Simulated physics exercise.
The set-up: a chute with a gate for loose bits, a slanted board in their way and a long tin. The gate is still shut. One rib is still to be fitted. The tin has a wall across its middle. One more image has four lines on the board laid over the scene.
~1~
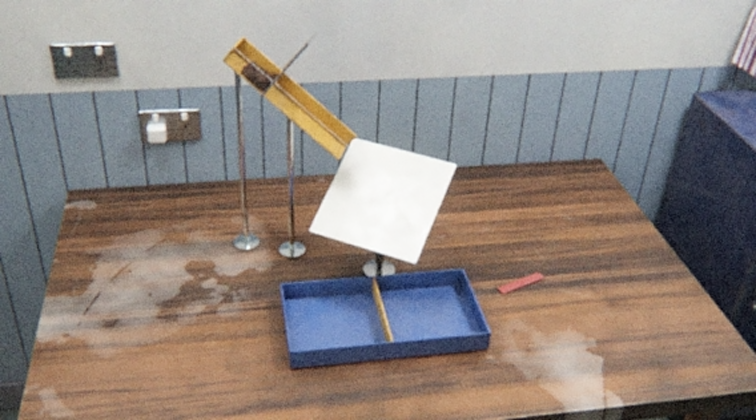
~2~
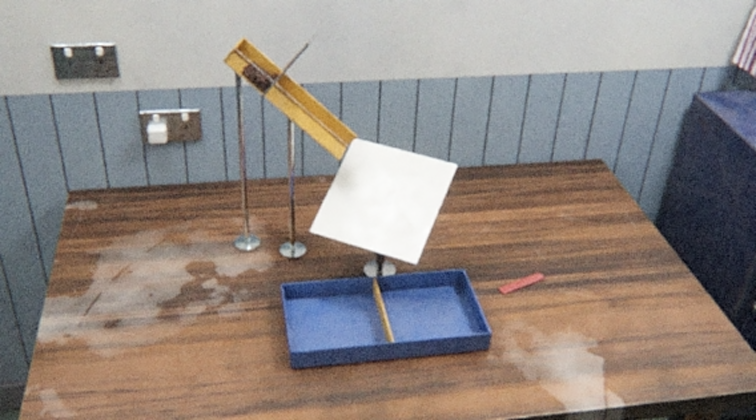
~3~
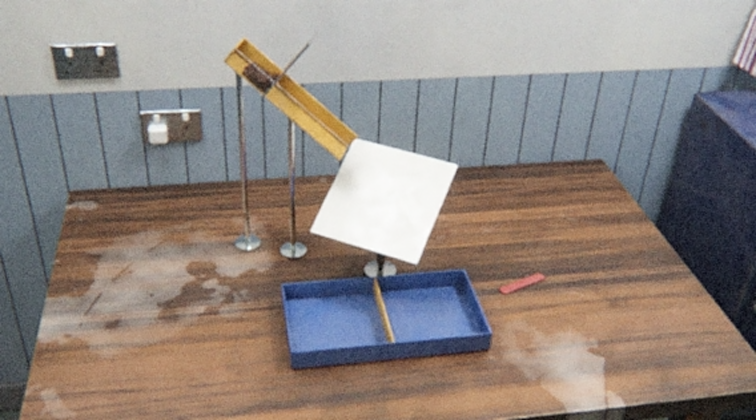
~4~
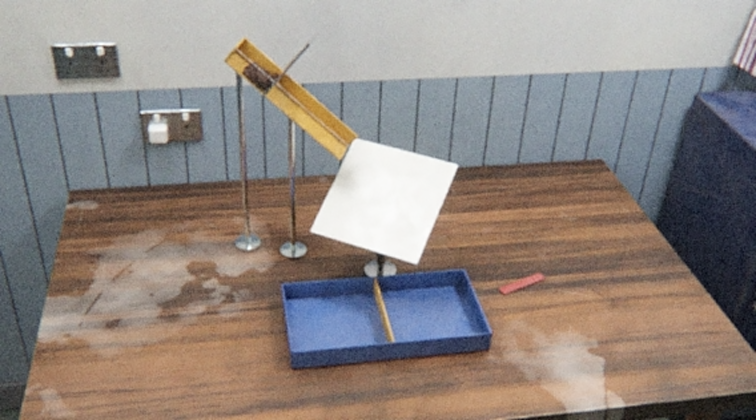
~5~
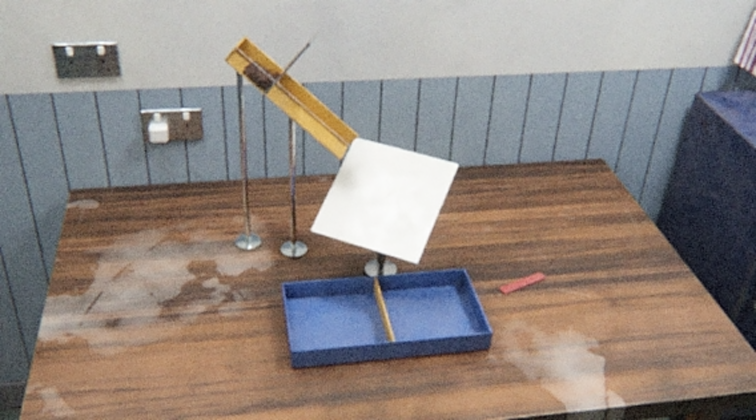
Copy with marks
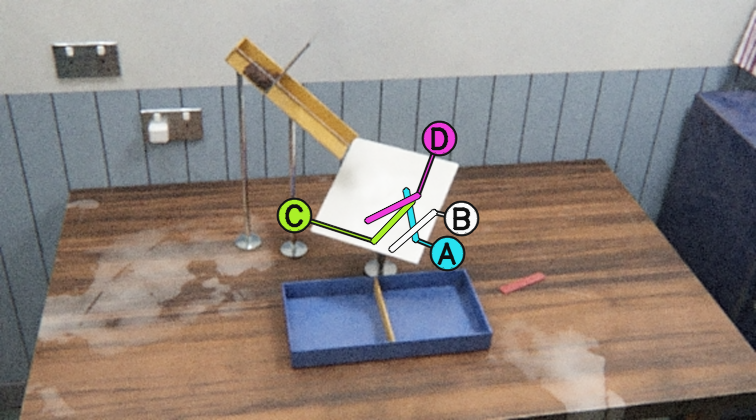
Yellow chute holding small dark bits behind a thin gate, standing motionless above a tilted white board and a divided blue tray.
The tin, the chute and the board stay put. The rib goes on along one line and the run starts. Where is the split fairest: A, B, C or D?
Line A does it best.
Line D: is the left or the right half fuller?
More lands on the left.
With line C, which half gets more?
The left half.
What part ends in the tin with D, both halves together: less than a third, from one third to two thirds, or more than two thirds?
More than two thirds.
On the marked copy, line A from (406, 190) to (415, 239); line B from (434, 212) to (392, 249); line C from (411, 201) to (373, 241); line D from (417, 195) to (367, 220).
If A is chosen, of what is caught, about half in the left half, about half in the right.
If B is chosen, of what is caught, nearly all in the left half, a stray few in the right.
If C is chosen, of what is caught, nearly all in the left half, a small part in the right.
If D is chosen, of what is caught, nearly all in the left half, a small part in the right.
